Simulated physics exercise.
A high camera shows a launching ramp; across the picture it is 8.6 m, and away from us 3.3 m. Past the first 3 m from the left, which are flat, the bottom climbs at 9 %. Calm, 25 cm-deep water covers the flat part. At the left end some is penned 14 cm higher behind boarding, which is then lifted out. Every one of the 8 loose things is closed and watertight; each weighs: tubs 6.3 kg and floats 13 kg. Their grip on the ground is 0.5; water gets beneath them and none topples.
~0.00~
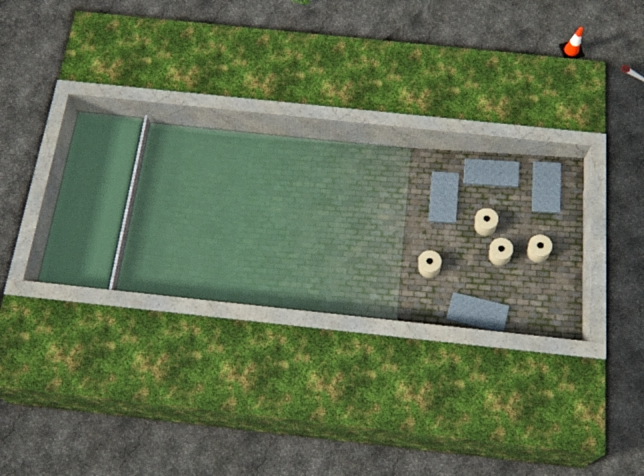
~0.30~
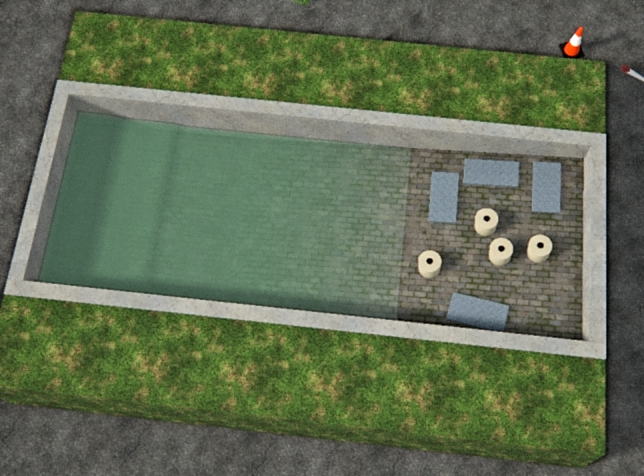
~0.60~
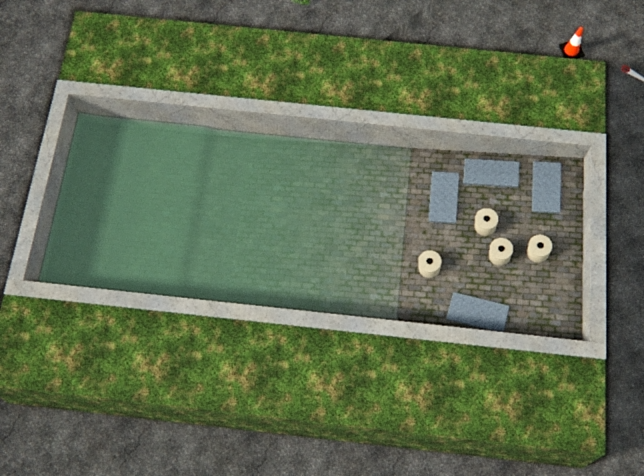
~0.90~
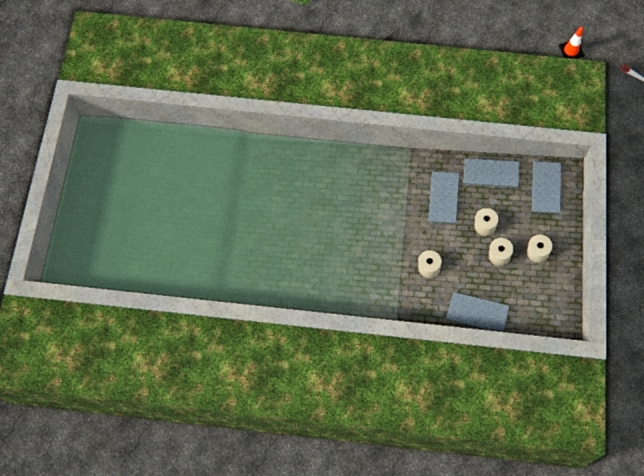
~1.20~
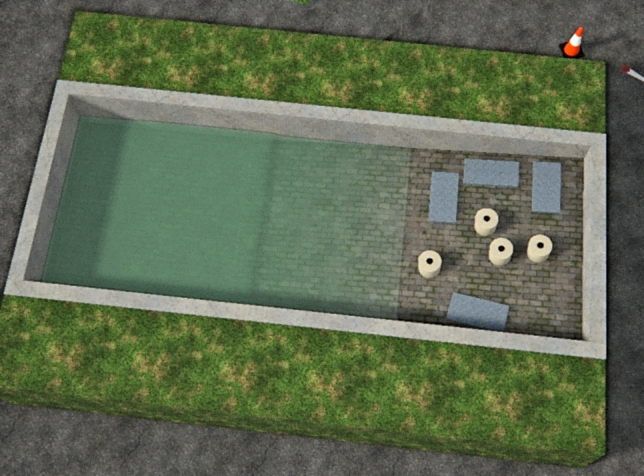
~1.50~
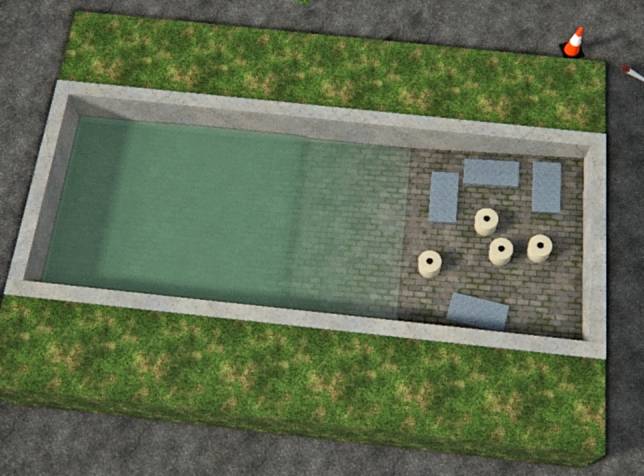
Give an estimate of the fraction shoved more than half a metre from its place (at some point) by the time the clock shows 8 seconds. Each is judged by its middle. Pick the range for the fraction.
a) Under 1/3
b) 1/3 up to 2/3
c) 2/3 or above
(a) Under 1/3.
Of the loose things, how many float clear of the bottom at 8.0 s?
I count 1.
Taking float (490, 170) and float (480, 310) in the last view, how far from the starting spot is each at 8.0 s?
The first is 0 cm from its start, the second 40 cm.
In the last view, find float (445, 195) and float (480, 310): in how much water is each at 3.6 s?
Around 4 cm and 1 cm.
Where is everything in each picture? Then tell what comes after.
In the first picture, a tub at (431, 261) rests on the ground; a float at (444, 196) rests on the ground; 19.0 m2 under water; 0 of 8 have shifted.
In the second picture, a tub at (431, 261), on the bottom; a float at (444, 196), on the bottom; water covers 19.0 m2; 0 of 8 have shifted.
In the third picture, a tub at (431, 261), on the bottom; a float at (444, 196) rests on the ground; water covers 19.0 m2; 0 of 8 have shifted.
In the fourth picture, a tub at (431, 261), on the bottom; a float at (444, 196) rests on the ground; water covers 19.0 m2; 0 of 8 have shifted.
In the fifth picture, a tub at (431, 261), on the bottom; a float at (444, 196), on the bottom; 19.0 m2 under water; 0 of 8 have shifted.
In the sixth picture, a tub at (431, 261), on the bottom; a float at (444, 196) rests on the ground; 19.0 m2 under water; 0 of 8 have shifted.
After 2.1 s 0 of 8 are over 50 cm from their spots; 0 afloat.
After 3.6 s 0 of 8 are over 50 cm from their spots; 0 afloat.
After 5.6 s 0 of 8 are over 50 cm from their spots; 1 afloat.
After 8.0 s 1 of 8 are over 50 cm from their spots, and 1 have been at some point; 1 afloat.
